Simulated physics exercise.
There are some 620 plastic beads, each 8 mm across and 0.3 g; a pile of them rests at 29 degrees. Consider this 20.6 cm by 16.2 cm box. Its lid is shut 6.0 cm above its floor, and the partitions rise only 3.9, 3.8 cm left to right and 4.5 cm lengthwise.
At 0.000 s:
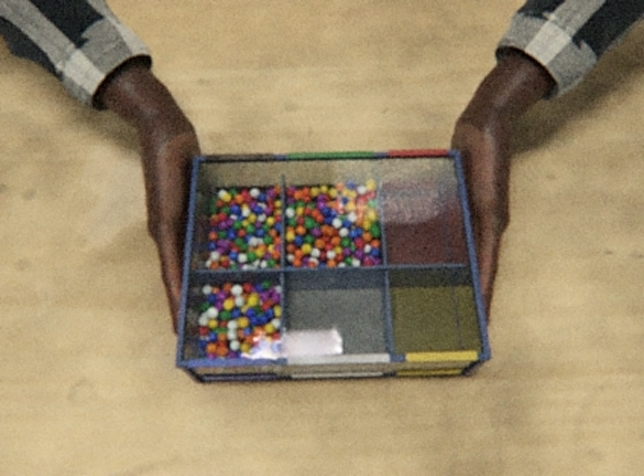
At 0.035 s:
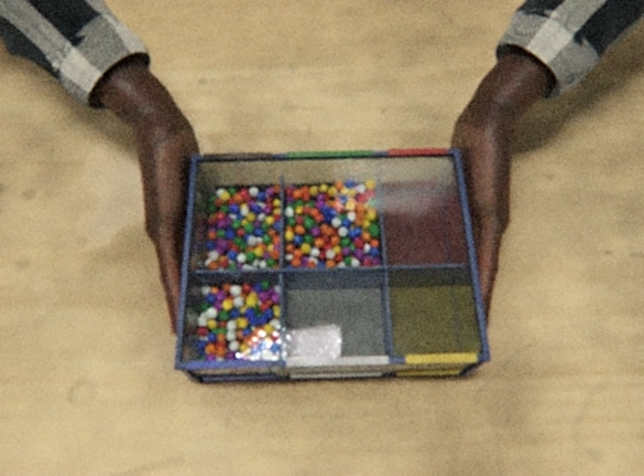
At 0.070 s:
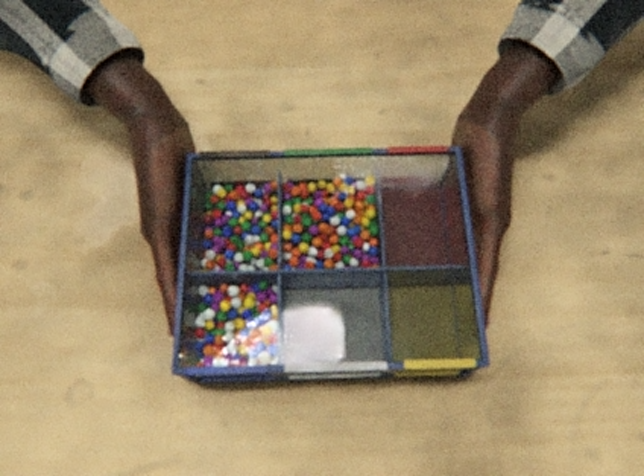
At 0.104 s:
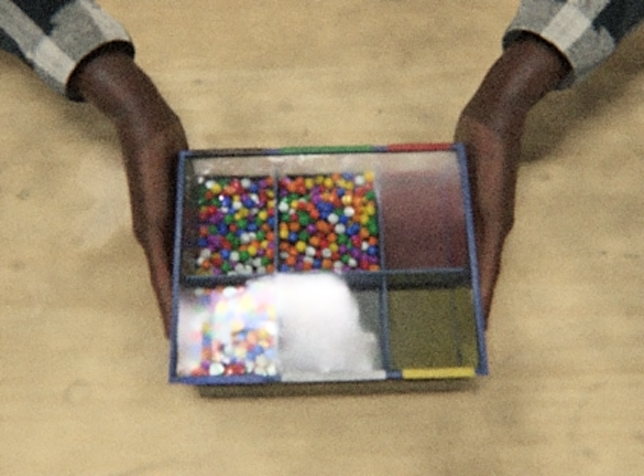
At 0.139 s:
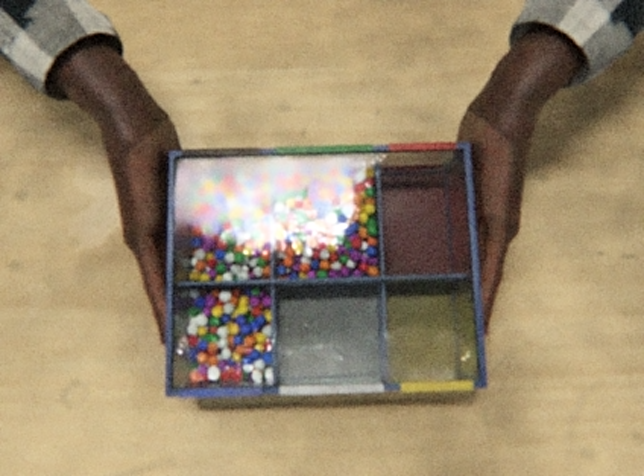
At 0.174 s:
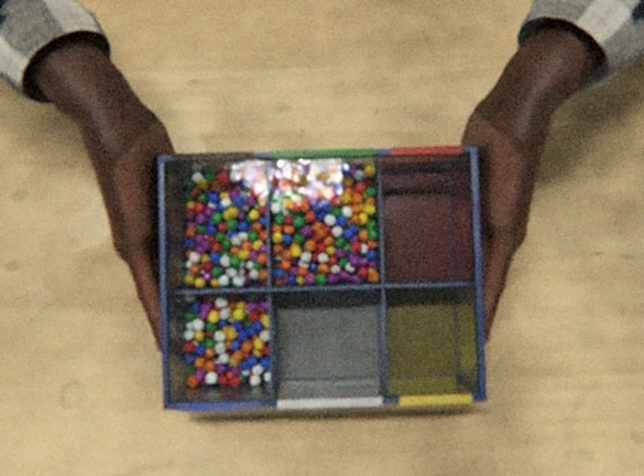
Above a wooden surface, two hands tilt a clear-lidded, divided box of colourful beads.
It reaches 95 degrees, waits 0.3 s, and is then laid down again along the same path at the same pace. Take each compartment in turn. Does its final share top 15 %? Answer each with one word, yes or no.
Red: No. Blue: Yes. Green: Yes. Yellow: No. White: No. Black: Yes.
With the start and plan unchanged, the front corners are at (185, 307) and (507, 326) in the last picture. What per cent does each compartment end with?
Each compartment ends with, in per cent, red 35, blue 15, green 35, yellow 0, white 0 and black 15.
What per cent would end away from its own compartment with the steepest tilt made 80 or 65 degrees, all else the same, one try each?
About 15 and about 10 per cent, in that order.
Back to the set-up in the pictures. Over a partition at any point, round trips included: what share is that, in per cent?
Estimate: Around 15 %.
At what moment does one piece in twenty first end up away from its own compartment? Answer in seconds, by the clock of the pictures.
That happens at about 0.55 s on the clock.
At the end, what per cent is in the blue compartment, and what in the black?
Final shares - blue 30 percent, black 25 percent.
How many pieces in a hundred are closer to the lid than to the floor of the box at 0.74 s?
50 %.
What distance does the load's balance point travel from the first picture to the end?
Displacement: Near 2.0 cm.
After 0.74 s, tilt 95 degrees; blue 30 %, green 40 %, white 5 %, black 25 %.
After 1.12 s, tilt 55 degrees; blue 30 %, green 40 %, white 5 %, black 25 %.
After 1.59 s, tilt 0 degrees; blue 30 %, green 35 %, white 5 %, black 25 %.
In the end, at 2.0 s, red 0 %, blue 30 %, green 35 %, yellow 0 %, white 5 %, black 25 %.
